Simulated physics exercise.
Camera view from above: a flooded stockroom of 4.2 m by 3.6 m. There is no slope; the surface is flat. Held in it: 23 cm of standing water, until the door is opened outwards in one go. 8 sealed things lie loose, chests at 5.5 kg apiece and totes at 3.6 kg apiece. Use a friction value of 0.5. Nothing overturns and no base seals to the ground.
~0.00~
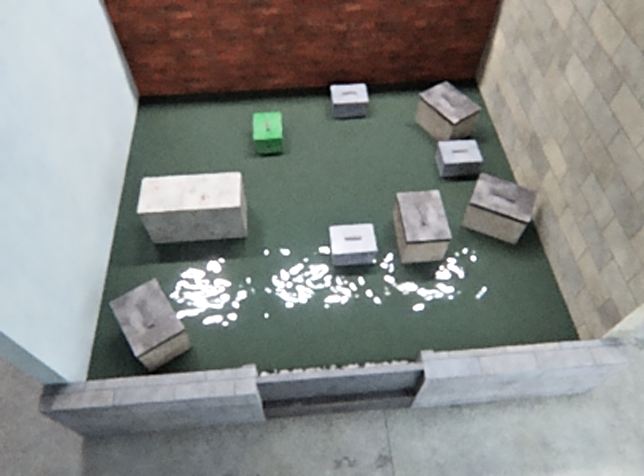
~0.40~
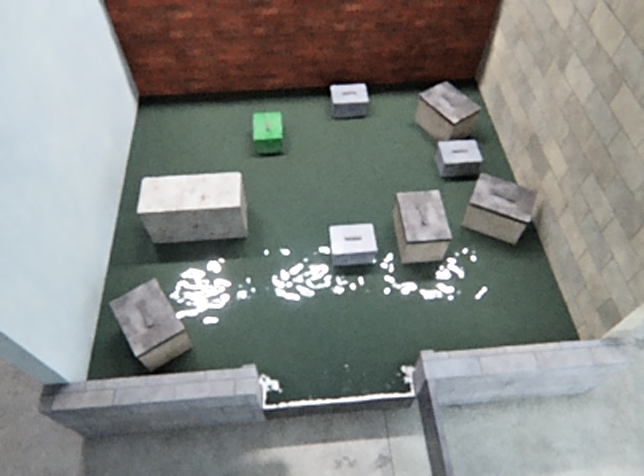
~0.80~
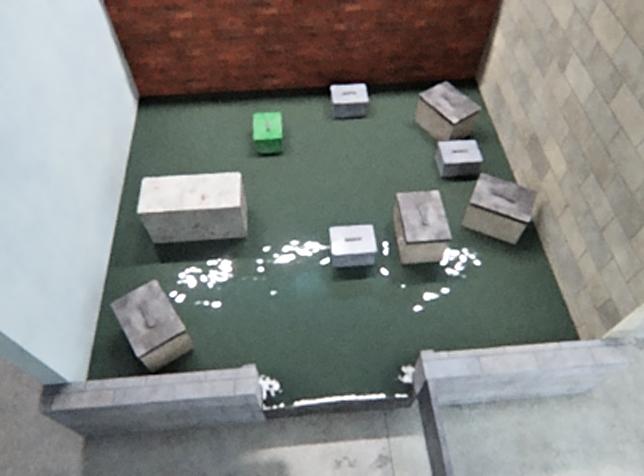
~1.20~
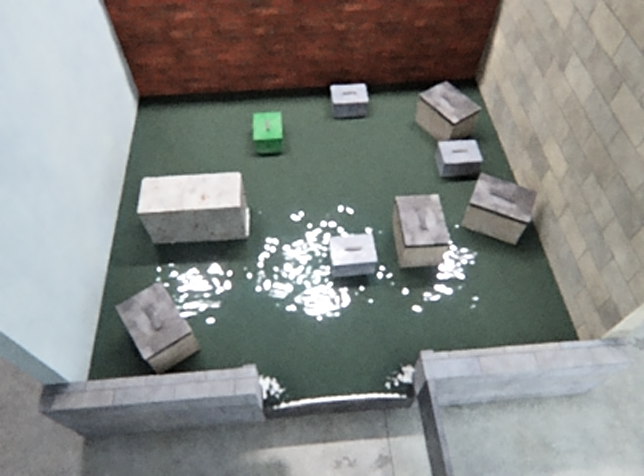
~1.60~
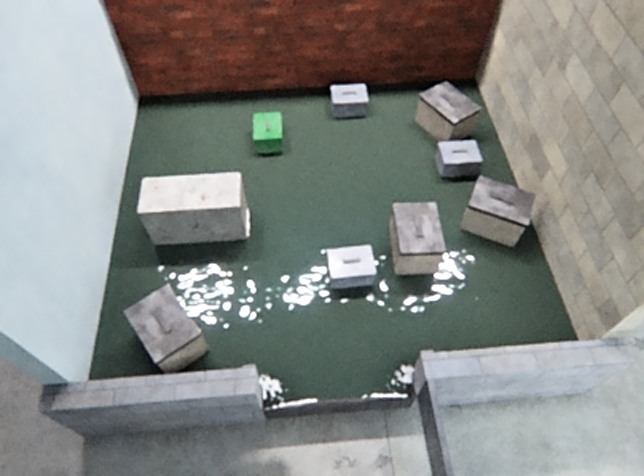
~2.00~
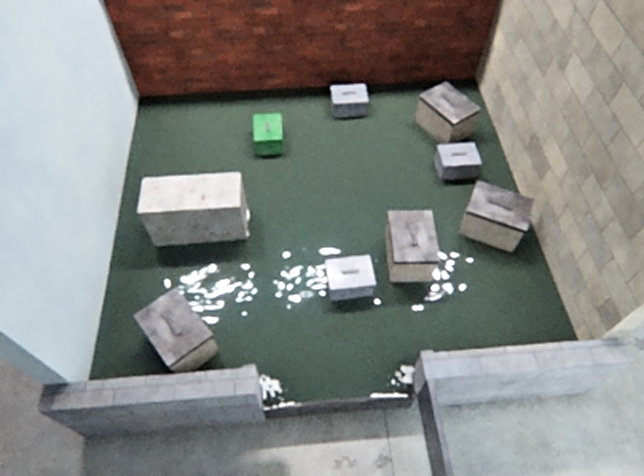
The barrier in the low front wall's gap opened and water frothed there, then the front-left chest swung around and a pale grey box and the chest beside it drifted slightly toward the front.
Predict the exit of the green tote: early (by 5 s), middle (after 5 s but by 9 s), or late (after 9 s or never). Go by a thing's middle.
Late.
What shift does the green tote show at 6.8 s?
Roughly 50 cm.
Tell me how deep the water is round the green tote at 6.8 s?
17 cm or so.
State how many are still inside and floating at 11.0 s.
Total: 5.
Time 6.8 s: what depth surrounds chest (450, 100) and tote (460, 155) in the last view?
Depth approx. 16 cm / 16 cm.
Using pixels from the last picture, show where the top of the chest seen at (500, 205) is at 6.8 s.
Near (495, 260).
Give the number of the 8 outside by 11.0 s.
By my count, 3.
After 3.0 s the green tote is near (273, 136), 0.2 m from its start, afloat; 0 of 8 are out; 8 afloat.
After 6.8 s the green tote is near (289, 158), 0.5 m from its start, afloat; 2 of 8 are out; 6 afloat.
After 11.0 s the green tote is near (308, 211), 1.2 m from its start, afloat; 3 of 8 are out; 5 afloat.
After 15.0 s the green tote is near (306, 278), 1.9 m from its start, afloat; 4 of 8 are out; 4 afloat.
